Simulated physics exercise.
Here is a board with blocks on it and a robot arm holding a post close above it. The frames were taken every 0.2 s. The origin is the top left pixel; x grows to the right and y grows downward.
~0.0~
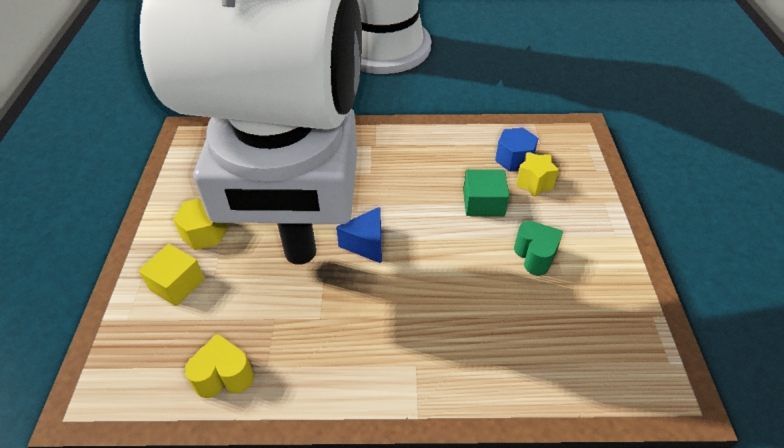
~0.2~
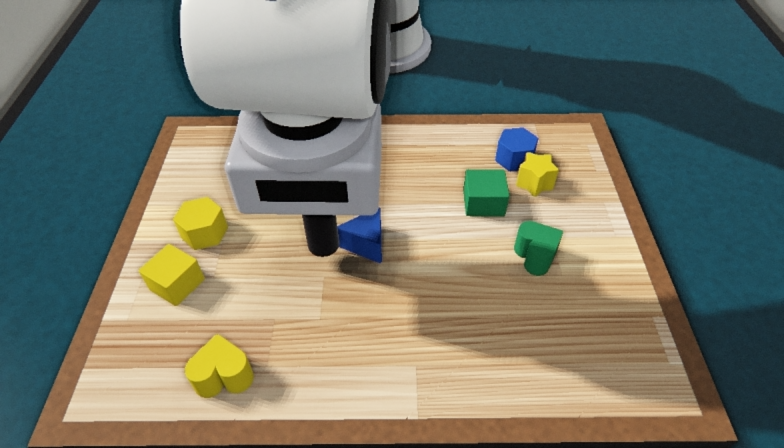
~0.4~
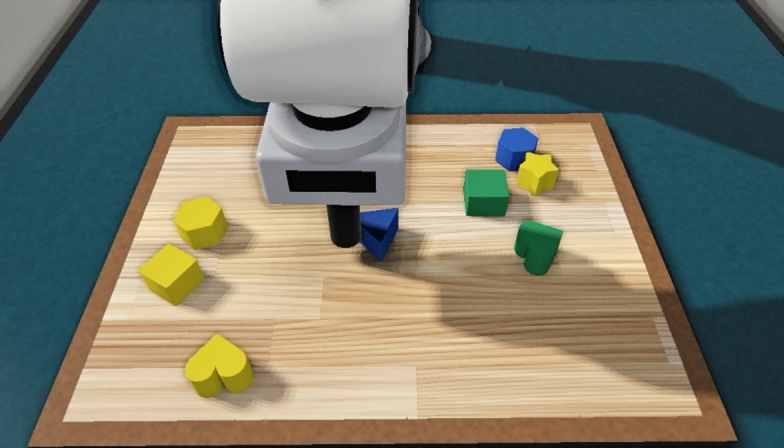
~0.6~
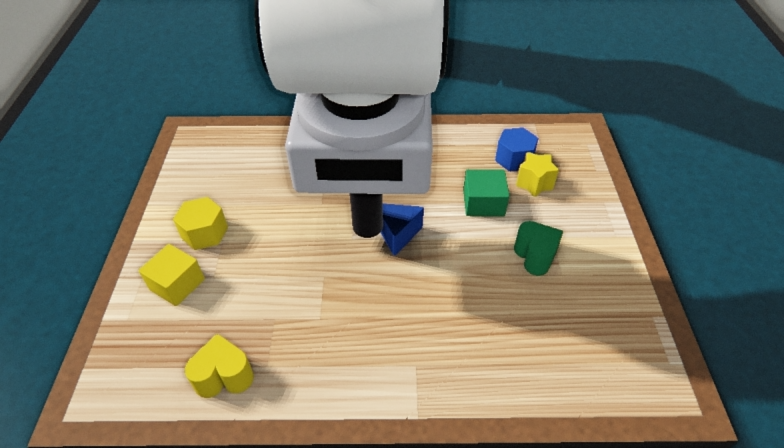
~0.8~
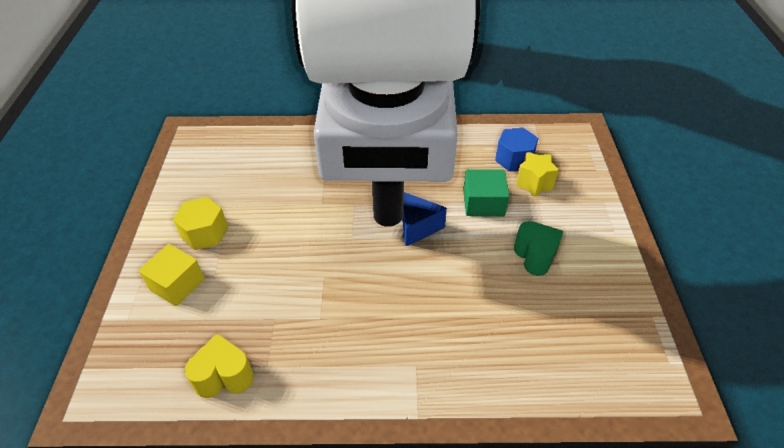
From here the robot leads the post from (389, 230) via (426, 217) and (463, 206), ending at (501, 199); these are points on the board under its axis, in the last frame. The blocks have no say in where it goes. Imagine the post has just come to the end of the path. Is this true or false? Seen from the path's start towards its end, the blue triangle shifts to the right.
The statement is correct.
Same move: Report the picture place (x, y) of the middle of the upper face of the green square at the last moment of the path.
I'd expect the centre of its top face to be at (542, 176).
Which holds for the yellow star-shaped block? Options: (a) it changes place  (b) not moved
My answer is option a.
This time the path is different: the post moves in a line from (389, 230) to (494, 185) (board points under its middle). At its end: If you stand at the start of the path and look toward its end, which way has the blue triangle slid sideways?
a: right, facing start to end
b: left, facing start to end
The answer is a.
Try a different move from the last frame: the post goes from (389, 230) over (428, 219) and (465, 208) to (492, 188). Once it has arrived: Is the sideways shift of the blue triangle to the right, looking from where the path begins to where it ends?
Answer: Yes.
The first path, step by step. One third of the way, post at (428, 203); blue triangle at (459, 200), turned 25° clockwise.
Two thirds of the way, post at (465, 192); blue triangle at (488, 204), turned 30° clockwise; green square at (505, 181), turned 35° anticlockwise.
At the end, post at (503, 185); blue triangle at (503, 202), turned 80° clockwise; green square at (542, 176), turned 35° anticlockwise; blue six-sided block in place; yellow star-shaped block at (568, 160).
